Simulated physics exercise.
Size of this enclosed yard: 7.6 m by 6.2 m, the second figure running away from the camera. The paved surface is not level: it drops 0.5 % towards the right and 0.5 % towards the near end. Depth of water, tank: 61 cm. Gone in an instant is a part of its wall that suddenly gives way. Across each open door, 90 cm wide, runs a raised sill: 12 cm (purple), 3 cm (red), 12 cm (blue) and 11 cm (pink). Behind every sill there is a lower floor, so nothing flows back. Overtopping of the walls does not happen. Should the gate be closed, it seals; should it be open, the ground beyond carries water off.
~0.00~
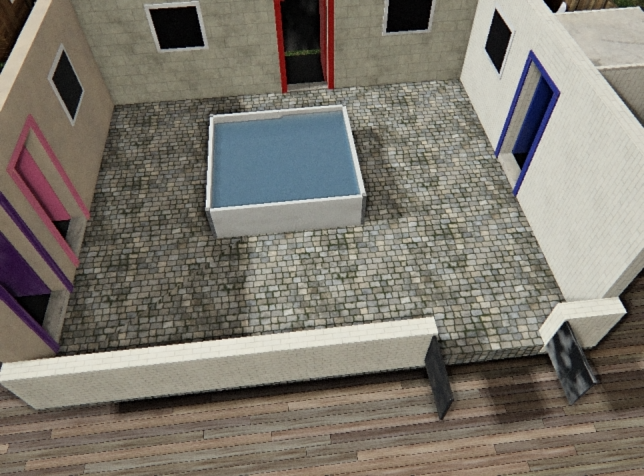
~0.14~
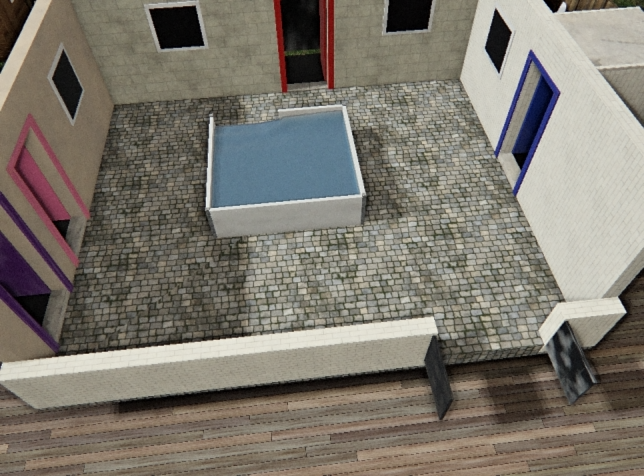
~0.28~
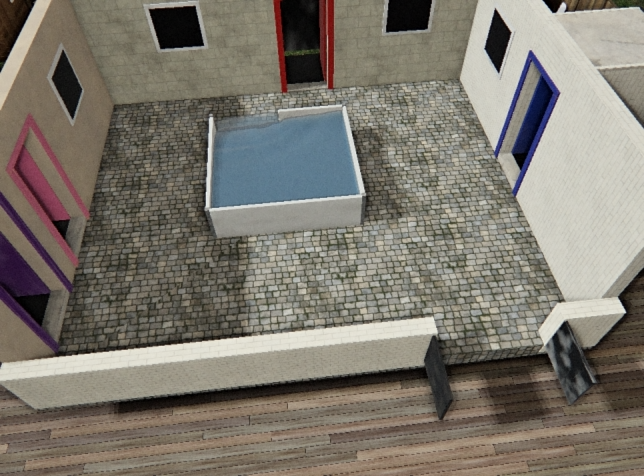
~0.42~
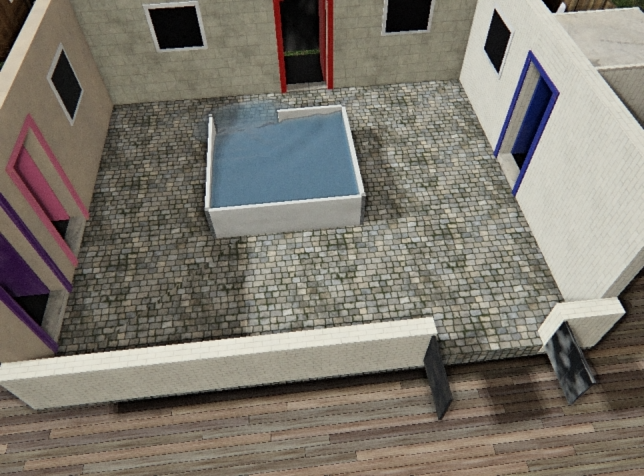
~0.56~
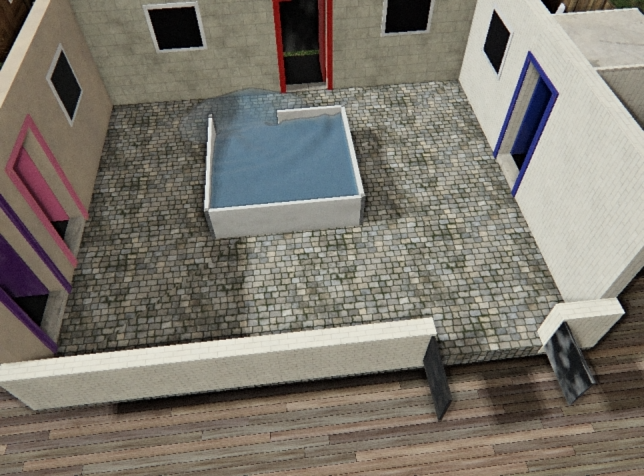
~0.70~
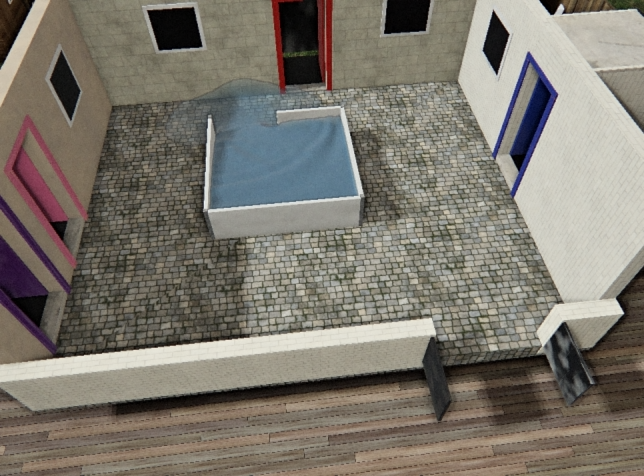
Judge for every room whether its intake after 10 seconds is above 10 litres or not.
Purple door: Limit not crossed. Red door: Limit crossed. Blue door: Limit not crossed. Pink door: Limit not crossed.
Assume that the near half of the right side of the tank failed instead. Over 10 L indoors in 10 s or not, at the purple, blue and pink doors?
Then it goes purple fine, blue too high, pink fine.
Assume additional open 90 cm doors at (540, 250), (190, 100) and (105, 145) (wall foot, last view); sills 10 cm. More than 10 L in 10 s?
In turn: Short of it, beyond it, beyond it.
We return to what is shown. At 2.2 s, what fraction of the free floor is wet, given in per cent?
Near 20 per cent is wet.
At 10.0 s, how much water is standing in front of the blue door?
It's about 5.0 cm.
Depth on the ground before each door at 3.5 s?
Door by door, in cm: Purple reads 2, red reads 11, blue reads 0, pink reads 5.
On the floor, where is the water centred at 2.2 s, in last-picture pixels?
Roughly (261, 157) in the last picture.
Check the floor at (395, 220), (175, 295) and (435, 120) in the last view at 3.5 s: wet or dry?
Untouched, untouched, soaked.
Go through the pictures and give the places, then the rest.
The first picture shows still water, 61 cm deep, in the tank at (283, 156).
In the second picture, the front is at a hidden place, 0.7 m from the gap on the tank's far side; 0.3 m2 of floor is under water; 61 cm left at the back of the tank.
In the third picture, water pours out on the tank's far side and has run 1.0 m, to a hidden place; typically 10 cm deep outside, 61 cm at the tank's back.
In the fourth picture, the front is at (263, 101), 1.3 m from the gap on the tank's far side; 2.1 m2 of floor is under water; 61 cm left at the back of the tank.
In the fifth picture, the front is at (284, 93), 1.7 m from the gap on the tank's far side; 3.2 m2 of floor is under water; 61 cm left at the back of the tank.
In the sixth picture, the front is at (308, 92), 2.0 m from the gap on the tank's far side; 3.8 m2 of floor is under water; 61 cm left at the back of the tank.
After 1.4 s water covers 10 % of the floor and is deepest (44 cm) near (239, 98); purple door not reached, red door 13 cm at the sill, 21 L in, blue door not reached, pink door not reached.
After 2.2 s water covers 20 % of the floor and is deepest (43 cm) near (113, 108); purple door not reached, red door 13 cm at the sill, 57 L in, blue door not reached, pink door not reached.
After 3.5 s water covers 45 % of the floor and is deepest (31 cm) near (111, 113); purple door 2 cm at the sill, 0 L in, red door 11 cm at the sill, 115 L in, blue door not reached, pink door 5 cm at the sill, 0 L in.
After 6.0 s water covers 75 % of the floor and is deepest (20 cm) near (120, 113); purple door 3 cm at the sill, 0 L in, red door 8 cm at the sill, 180 L in, blue door 7 cm at the sill, 0 L in, pink door 5 cm at the sill, 0 L in.
After 10.0 s water covers 95 % of the floor and is deepest (14 cm) near (574, 327); purple door 10 cm at the sill, 1 L in, red door 5 cm at the sill, 221 L in, blue door 5 cm at the sill, 0 L in, pink door 4 cm at the sill, 0 L in.
